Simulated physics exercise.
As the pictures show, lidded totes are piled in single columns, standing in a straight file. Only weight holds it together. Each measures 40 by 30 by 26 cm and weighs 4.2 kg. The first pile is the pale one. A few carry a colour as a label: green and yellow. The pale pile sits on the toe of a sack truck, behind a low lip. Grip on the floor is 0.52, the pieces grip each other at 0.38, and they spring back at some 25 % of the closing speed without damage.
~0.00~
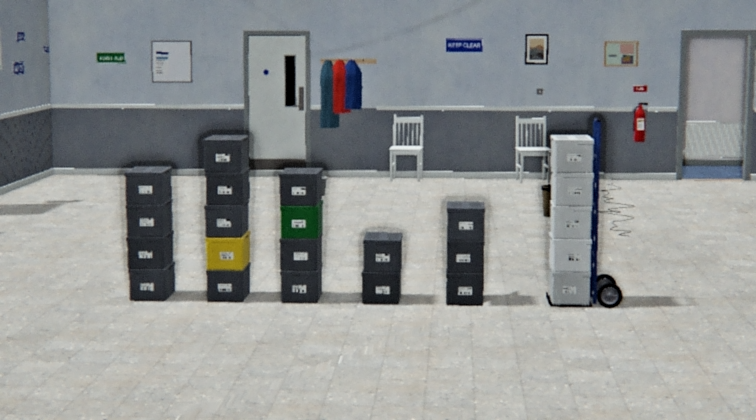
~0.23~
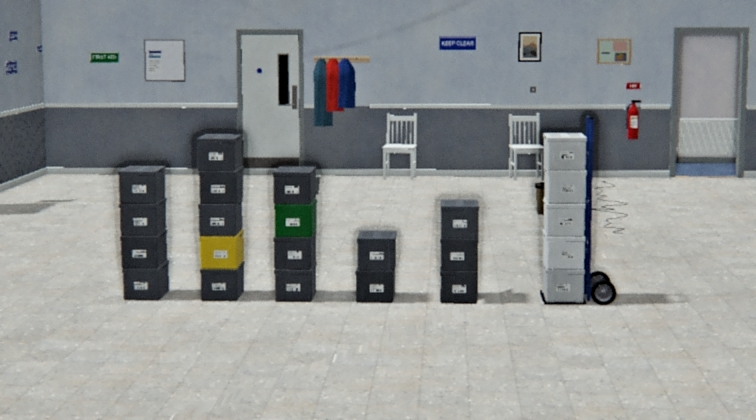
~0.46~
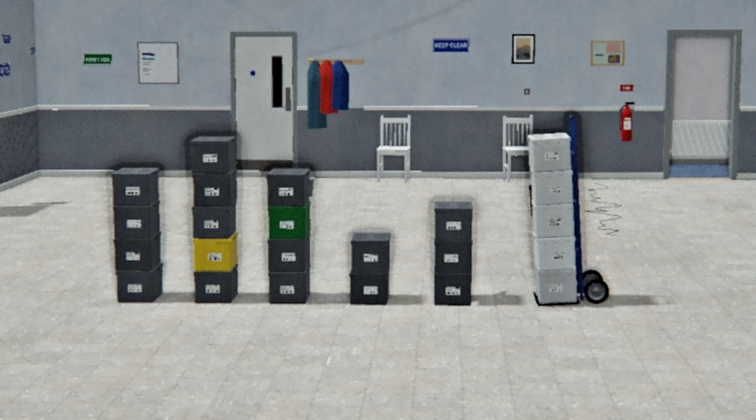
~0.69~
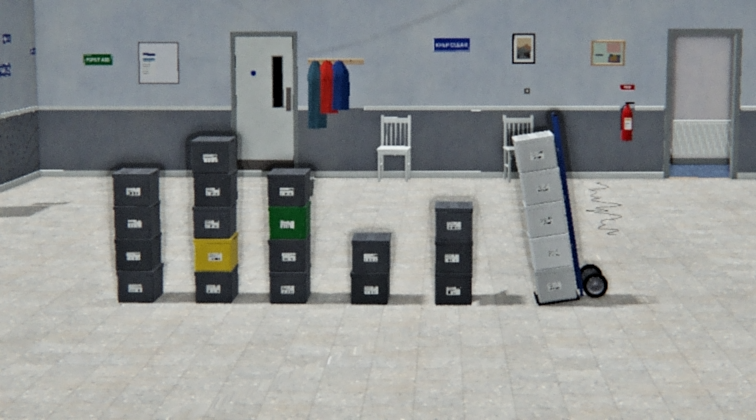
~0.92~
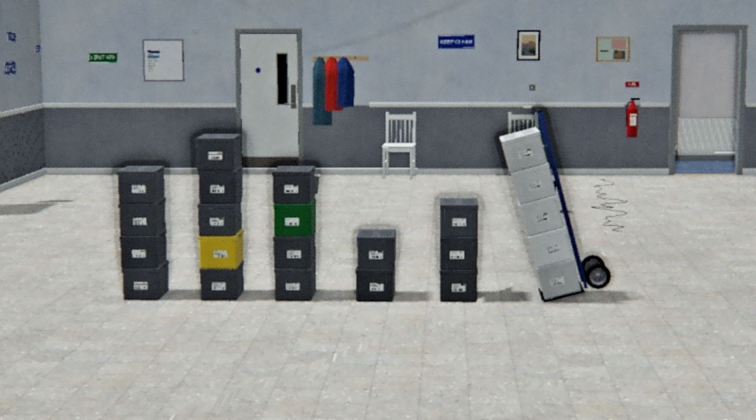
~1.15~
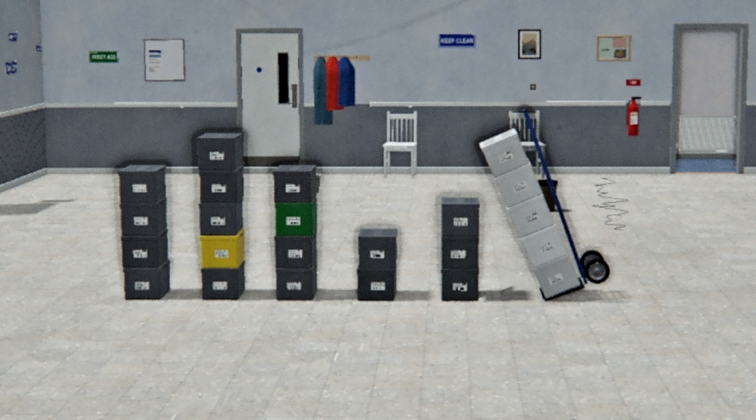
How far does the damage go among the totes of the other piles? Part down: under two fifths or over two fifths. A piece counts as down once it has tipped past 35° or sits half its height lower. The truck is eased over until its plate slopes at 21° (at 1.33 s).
It comes to fewer than two in five.
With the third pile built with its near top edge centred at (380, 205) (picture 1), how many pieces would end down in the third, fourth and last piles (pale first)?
Then third 0, fourth 0, last 0.
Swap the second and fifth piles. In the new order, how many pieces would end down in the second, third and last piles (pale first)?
In that case second 5, third 1, last 4.
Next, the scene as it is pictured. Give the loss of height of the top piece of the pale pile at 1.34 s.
Some 10 cm lower.
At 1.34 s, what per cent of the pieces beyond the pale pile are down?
0 per cent by then.
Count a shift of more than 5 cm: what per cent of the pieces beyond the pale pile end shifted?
It is 30 per cent.
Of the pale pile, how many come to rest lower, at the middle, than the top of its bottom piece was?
2 pale pieces.
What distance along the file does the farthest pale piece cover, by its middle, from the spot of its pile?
About 190 cm.
By 1.34 s, 0 of the pale pile down; none of the 18 other totes down.
By 1.72 s, 5 of the pale pile down; none of the 18 other totes down, 3 disturbed.
By 2.14 s, 5 of the pale pile down; none of the 18 other totes down, 4 disturbed.
By 3.14 s, 5 of the pale pile down; 4 of the 18 other totes down; green tote tilted 8°.
When it is over (4.3 s), 5 of the pale pile down; 4 of the 18 other totes down; green tote moved 10 cm; yellow tote unmoved. That is 22 per cent. In pixels of the last frame, middles, green tote near (285, 216), yellow tote near (223, 248).
